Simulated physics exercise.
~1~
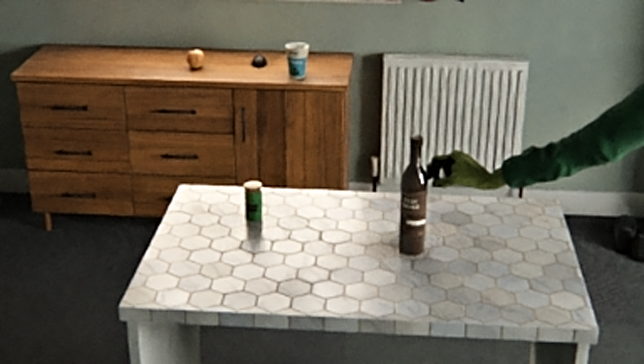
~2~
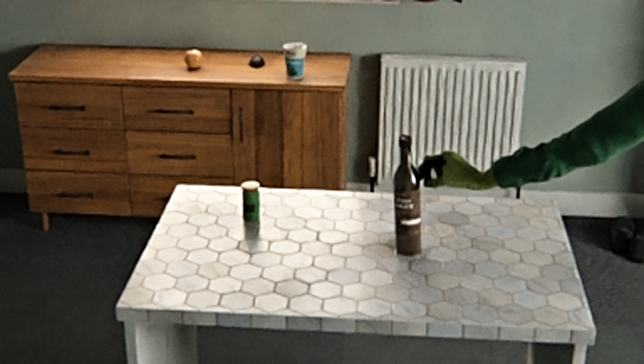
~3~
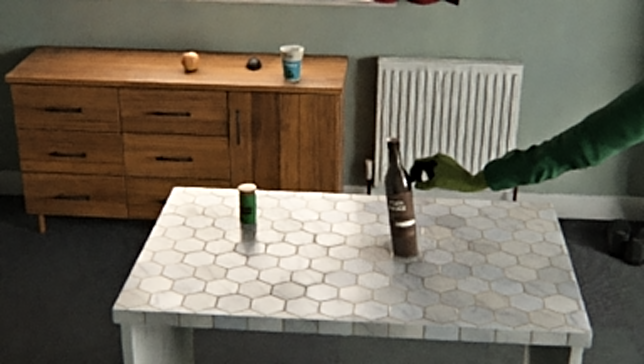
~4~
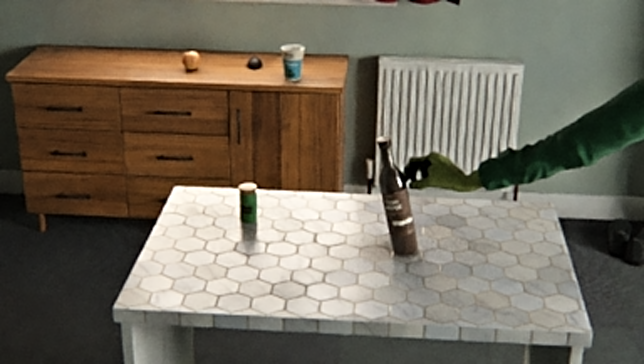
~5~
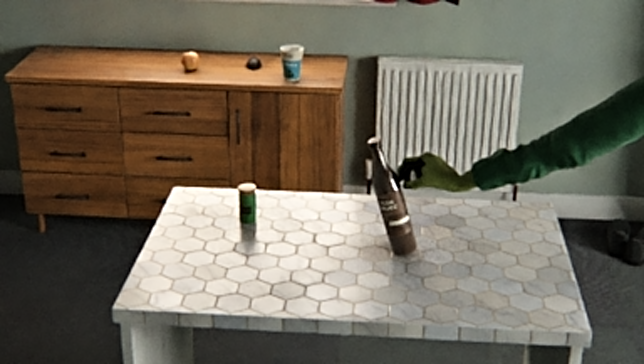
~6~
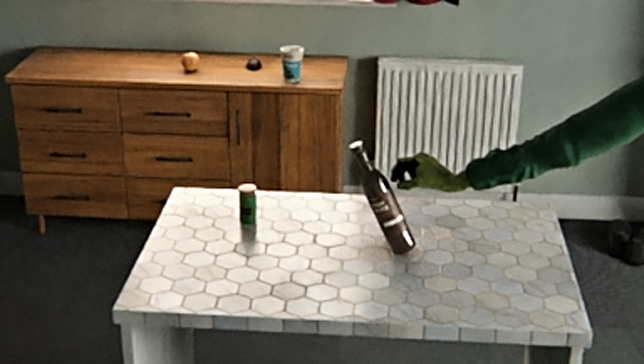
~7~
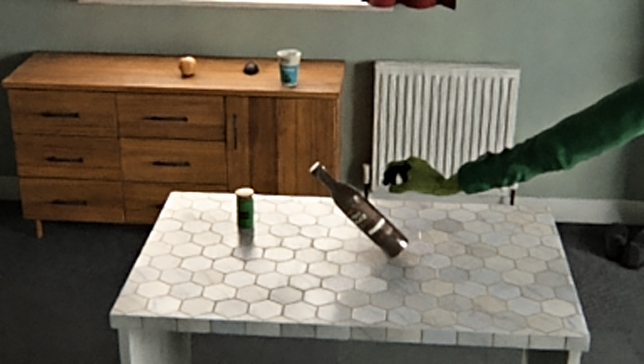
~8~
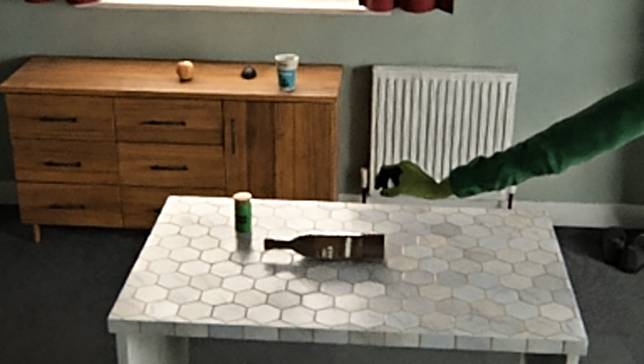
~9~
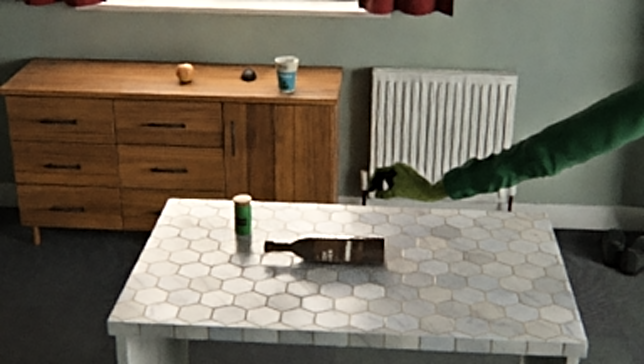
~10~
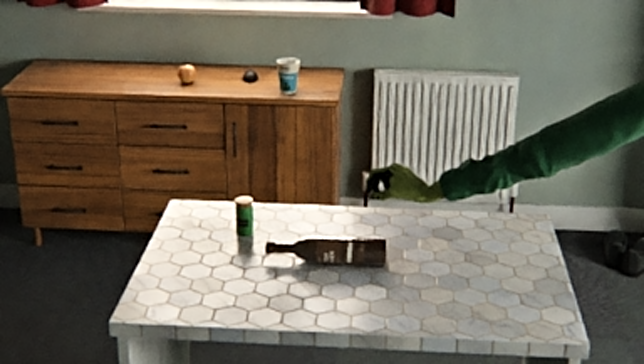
Green-sleeved arm pushing a brown bottle leftward on a tiled table until it tips over and lies beside a green shaker.
